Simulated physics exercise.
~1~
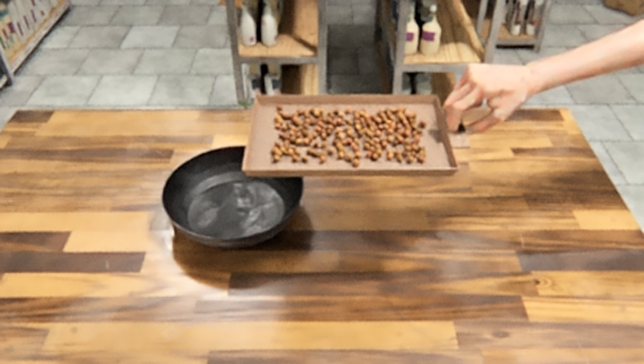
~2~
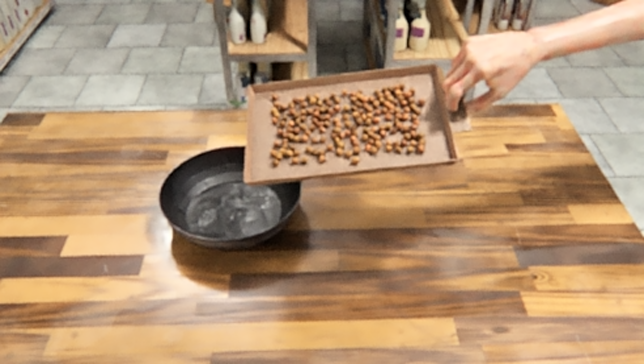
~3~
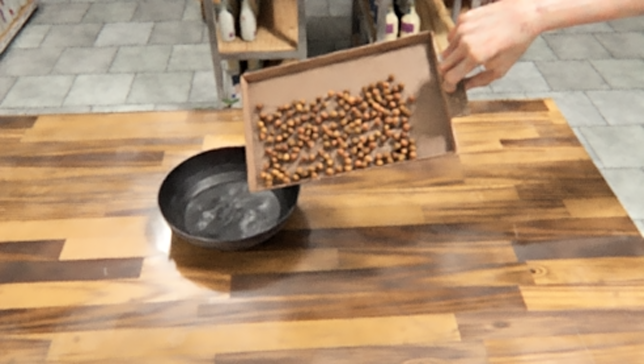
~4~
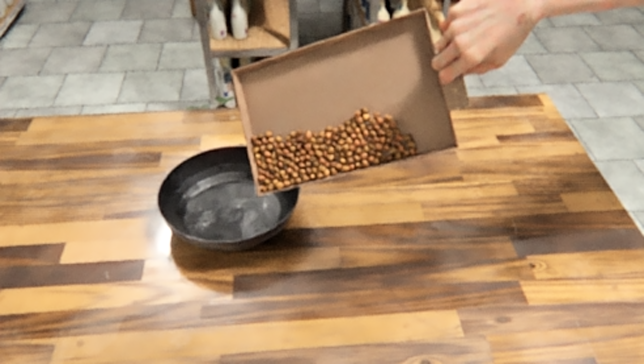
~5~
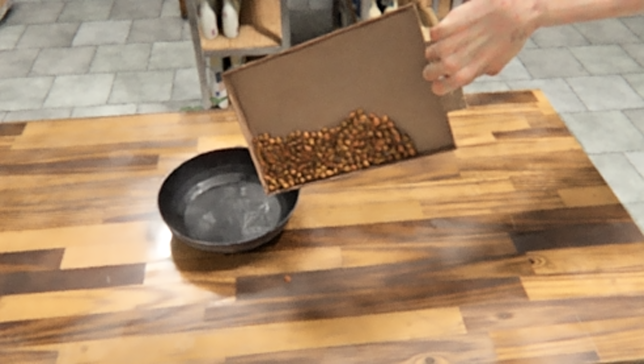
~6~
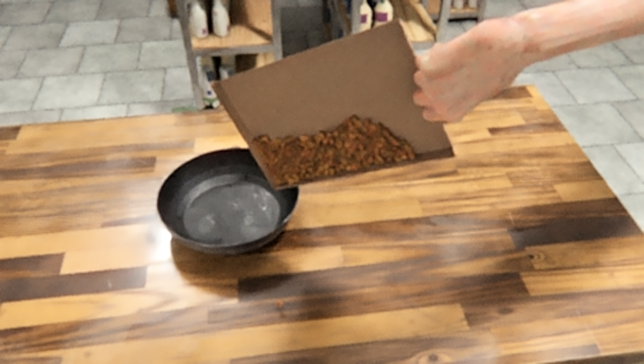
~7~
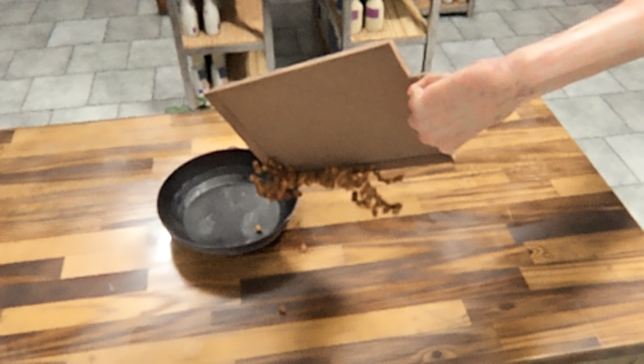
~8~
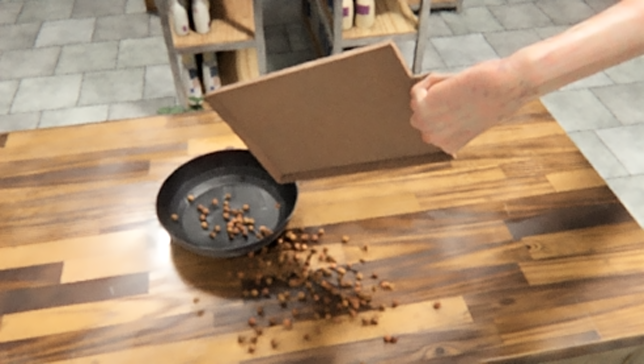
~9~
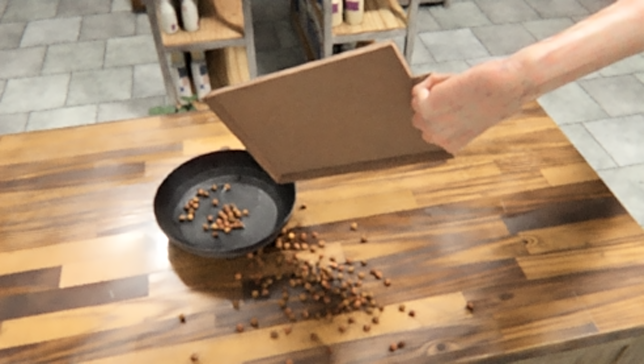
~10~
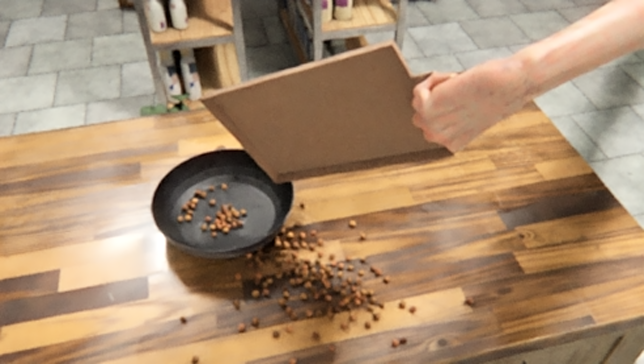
Small brown balls sliding off a brown tray tilted by a hand, a few landing in a black pan, most scattering across the wooden table.
